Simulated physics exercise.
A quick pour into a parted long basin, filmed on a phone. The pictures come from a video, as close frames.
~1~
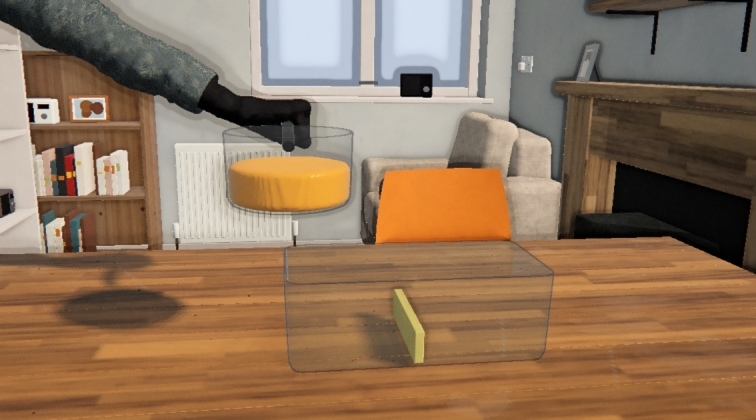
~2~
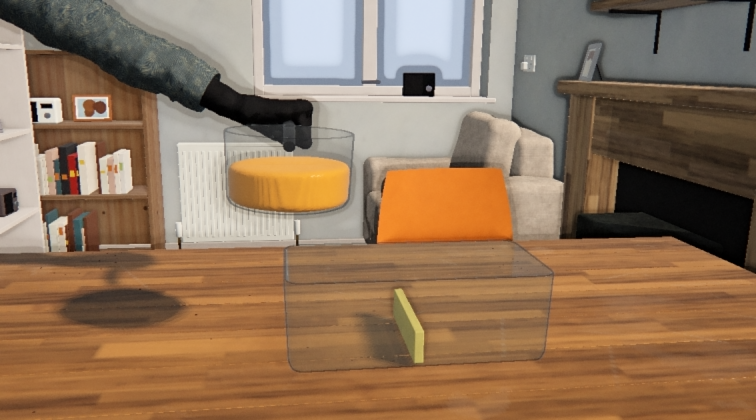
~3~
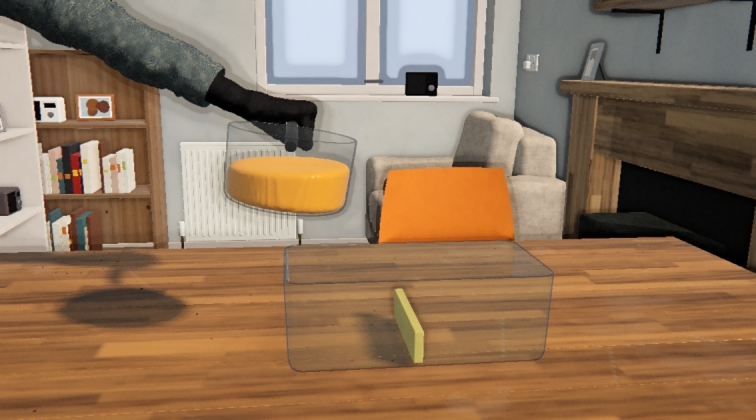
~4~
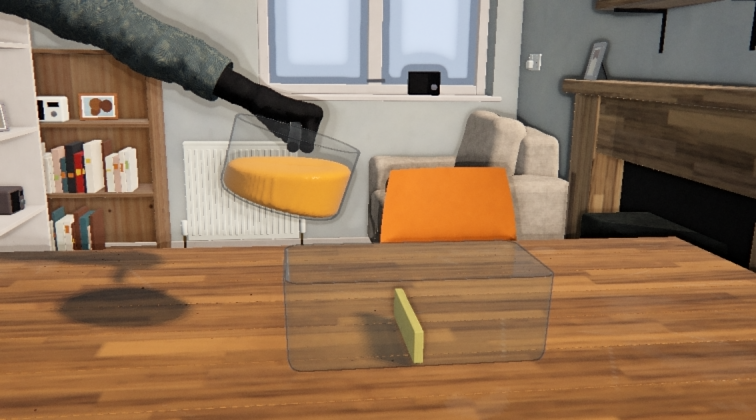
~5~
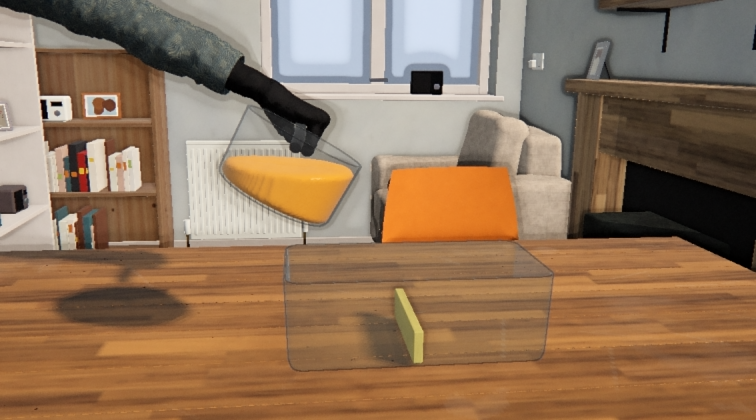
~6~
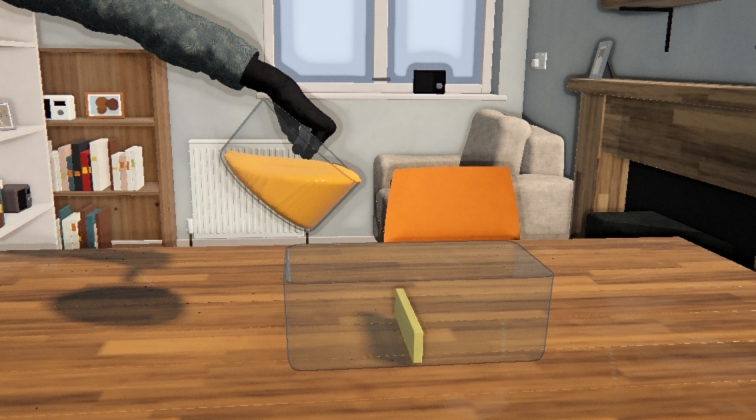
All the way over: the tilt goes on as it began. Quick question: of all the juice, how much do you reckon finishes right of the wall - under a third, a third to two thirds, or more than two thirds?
Looks to me like the right side of the wall gets short of a third.
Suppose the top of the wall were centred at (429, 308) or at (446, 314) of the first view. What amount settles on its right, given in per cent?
5 % then 15 %.
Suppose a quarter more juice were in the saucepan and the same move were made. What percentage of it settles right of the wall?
15 in a hundred.
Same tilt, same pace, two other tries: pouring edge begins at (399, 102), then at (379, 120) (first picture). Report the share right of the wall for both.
Close to 90 in a hundred, then close to 55 in a hundred.
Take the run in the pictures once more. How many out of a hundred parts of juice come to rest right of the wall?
That share comes out near 5 percent.
A moment on, the saucepan is tipped on its side and 40 per cent is still to pour, 26 is left of the wall and 0 right of it.
Next, the saucepan is tipped on its side and 16 per cent is still to pour, 71 is left of the wall and 3 right of it.
Then the saucepan is tipped on its side and 5 per cent is still to pour, 82 is left of the wall and 6 right of it.
Later the saucepan is tipped on its side and 1 per cent is still to pour, 87 is left of the wall and 7 right of it.
At rest 90 per cent lies left of the wall, 7 right of it and 3 outside.
